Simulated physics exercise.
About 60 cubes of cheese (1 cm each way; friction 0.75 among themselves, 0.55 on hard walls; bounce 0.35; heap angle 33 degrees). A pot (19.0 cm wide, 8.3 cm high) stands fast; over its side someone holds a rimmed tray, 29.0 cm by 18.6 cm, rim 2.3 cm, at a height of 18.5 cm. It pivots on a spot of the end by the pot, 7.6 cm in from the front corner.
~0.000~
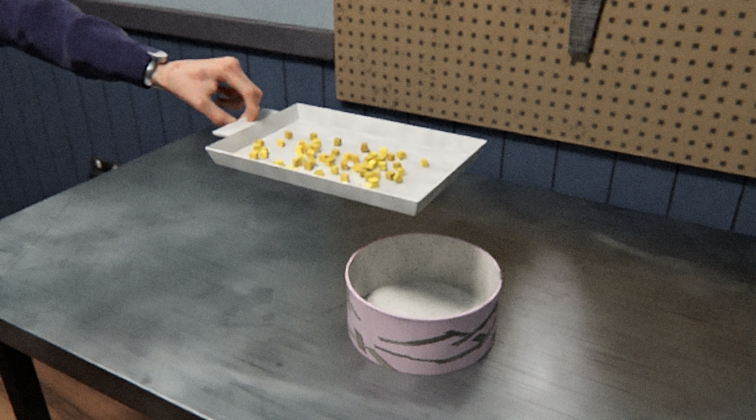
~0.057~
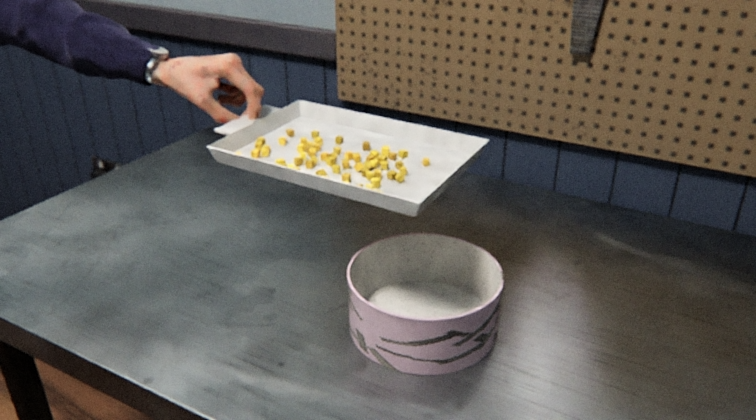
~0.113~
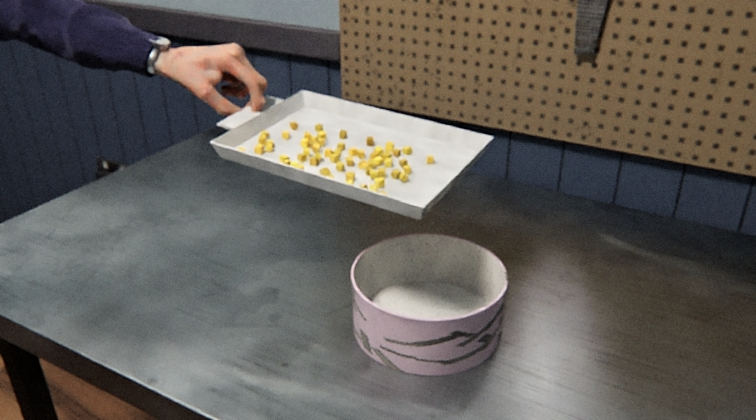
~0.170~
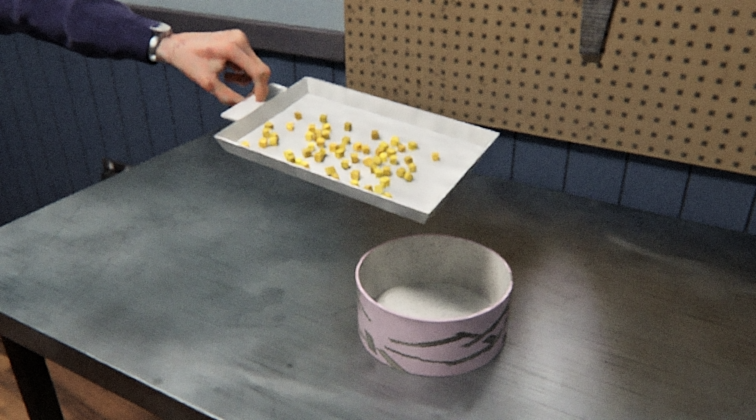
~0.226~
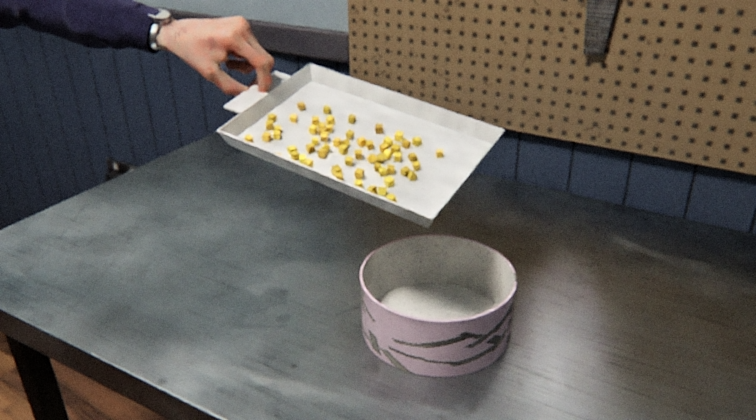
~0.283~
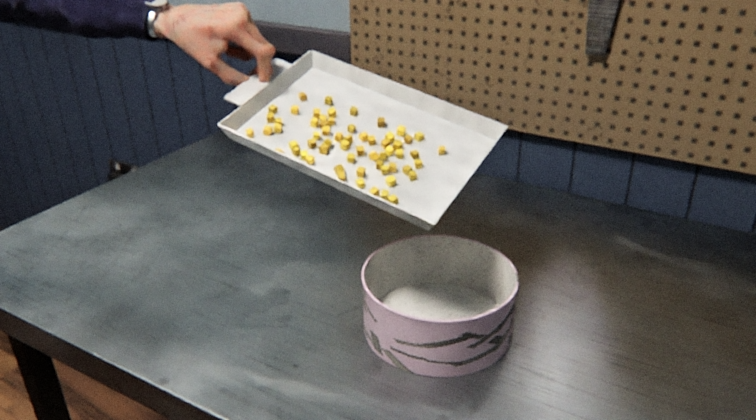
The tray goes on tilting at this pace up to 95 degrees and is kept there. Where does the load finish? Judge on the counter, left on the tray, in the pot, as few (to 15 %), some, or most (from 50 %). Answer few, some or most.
On the counter: Few; left on the tray: Few; in the pot: Most.
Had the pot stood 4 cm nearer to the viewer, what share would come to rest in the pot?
Then about 100 per cent.
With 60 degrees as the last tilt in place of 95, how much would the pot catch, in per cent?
It would be near 40 per cent.
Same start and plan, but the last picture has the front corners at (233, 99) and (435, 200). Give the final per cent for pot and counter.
Pot 50, counter 45.
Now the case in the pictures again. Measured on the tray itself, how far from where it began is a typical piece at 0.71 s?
About 8 cm.
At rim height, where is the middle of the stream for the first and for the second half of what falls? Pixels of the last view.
First near (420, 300), later near (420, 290).
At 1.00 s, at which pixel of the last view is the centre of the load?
Near (415, 244).
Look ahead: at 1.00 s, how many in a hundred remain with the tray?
Some 60 per cent of the load.
Then, at 0.71 s, tilt 55 degrees; the tray holds 100 %, the pot 0 %.
After 1.00 s, tilt 80 degrees; the tray holds 60 %, the pot 30 %.
After 1.39 s, tilt 95 degrees; the tray holds 10 %, the pot 85 %.
At rest (2.6 s), counter 0 %, tray 0 %, pot 100 %.
